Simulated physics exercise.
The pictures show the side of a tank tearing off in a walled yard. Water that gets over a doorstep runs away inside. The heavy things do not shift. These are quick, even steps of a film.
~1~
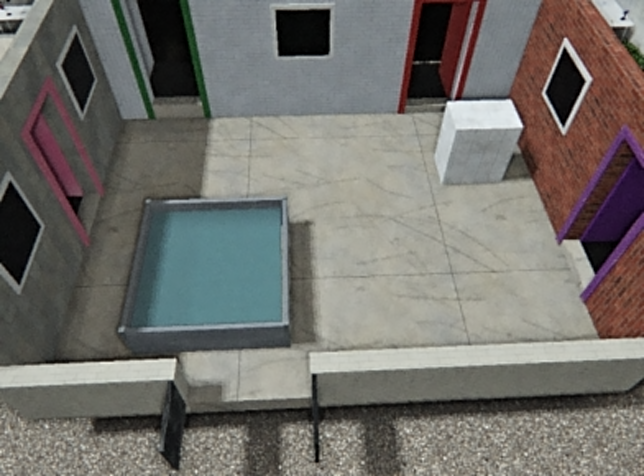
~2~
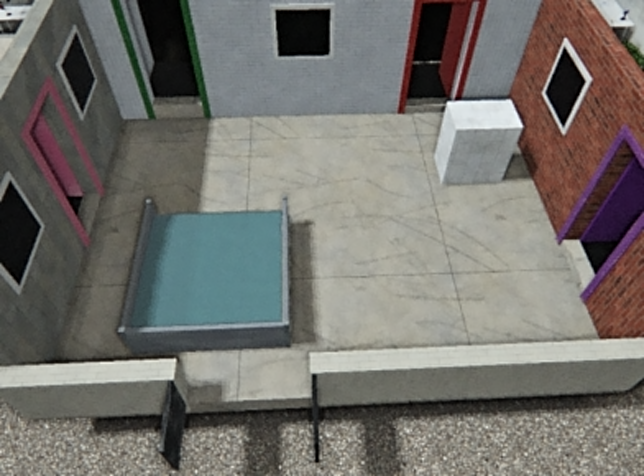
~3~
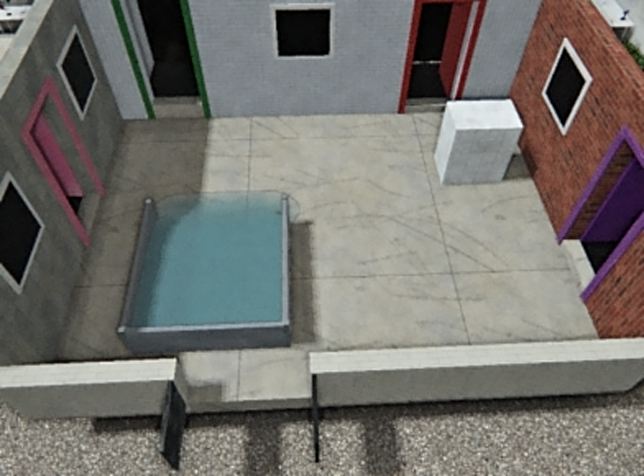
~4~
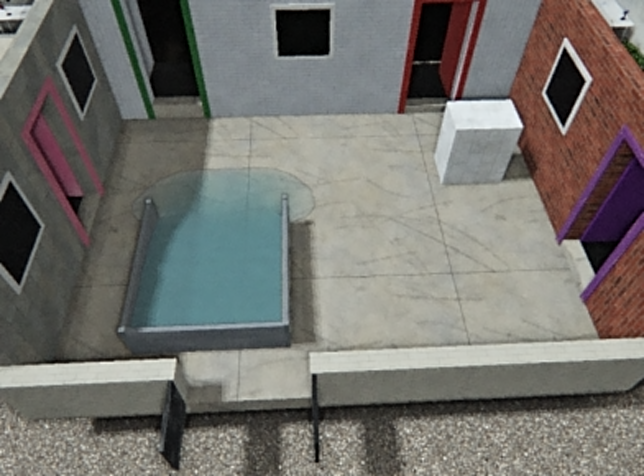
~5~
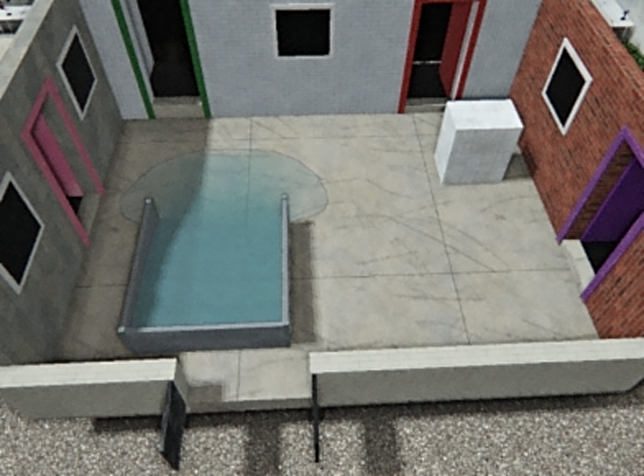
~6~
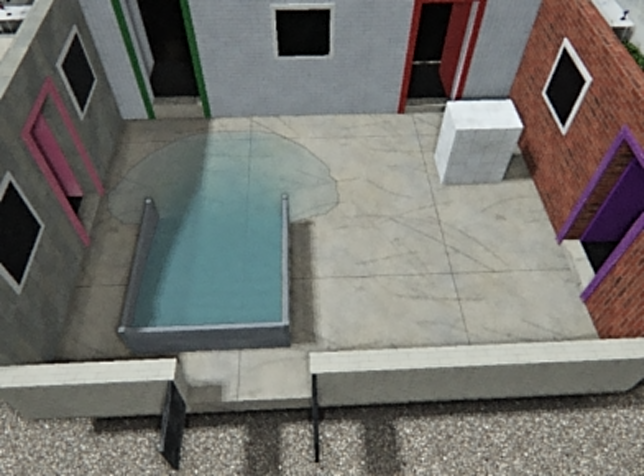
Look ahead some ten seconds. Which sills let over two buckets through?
One by one: The pink door admits no more than that; the purple door admits no more than that; the green door admits no more than that; the red door admits no more than that.
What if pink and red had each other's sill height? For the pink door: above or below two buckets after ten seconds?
Then: Pink door stays under.
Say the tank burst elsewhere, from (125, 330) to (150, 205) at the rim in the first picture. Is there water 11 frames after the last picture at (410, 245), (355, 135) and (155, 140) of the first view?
As listed: Not flooded, free of water, wet.
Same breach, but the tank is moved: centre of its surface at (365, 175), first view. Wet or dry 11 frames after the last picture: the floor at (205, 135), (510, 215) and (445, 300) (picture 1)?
In turn: Awash, not flooded, clear.
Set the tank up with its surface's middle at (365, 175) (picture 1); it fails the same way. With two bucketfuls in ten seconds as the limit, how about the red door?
Then: Red door goes over.
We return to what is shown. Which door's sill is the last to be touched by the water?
That is the purple door.
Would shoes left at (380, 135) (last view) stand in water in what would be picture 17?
At that place: Awash.
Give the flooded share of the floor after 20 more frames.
Close to 45 %.
A moment on, water covers 30 % of the floor; the pink door wet at the sill, nothing in, the purple door not reached, the green door wet at the sill, nothing in, the red door not reached.
Next, water covers 35 % of the floor; the pink door wet at the sill, nothing in, the purple door not reached, the green door wet at the sill, nothing in, the red door wet at the sill, nothing in.
Then, water covers 45 % of the floor; the pink door wet at the sill, nothing in, the purple door not reached, the green door wet at the sill, nothing in, the red door wet at the sill, nothing in.
Later, water covers 80 % of the floor; the pink door under two buckets in, the purple door wet at the sill, nothing in, the green door wet at the sill, nothing in, the red door wet at the sill, nothing in.
In the end, water covers 95 % of the floor; the pink door under two buckets in, the purple door wet at the sill, nothing in, the green door wet at the sill, nothing in, the red door wet at the sill, nothing in.
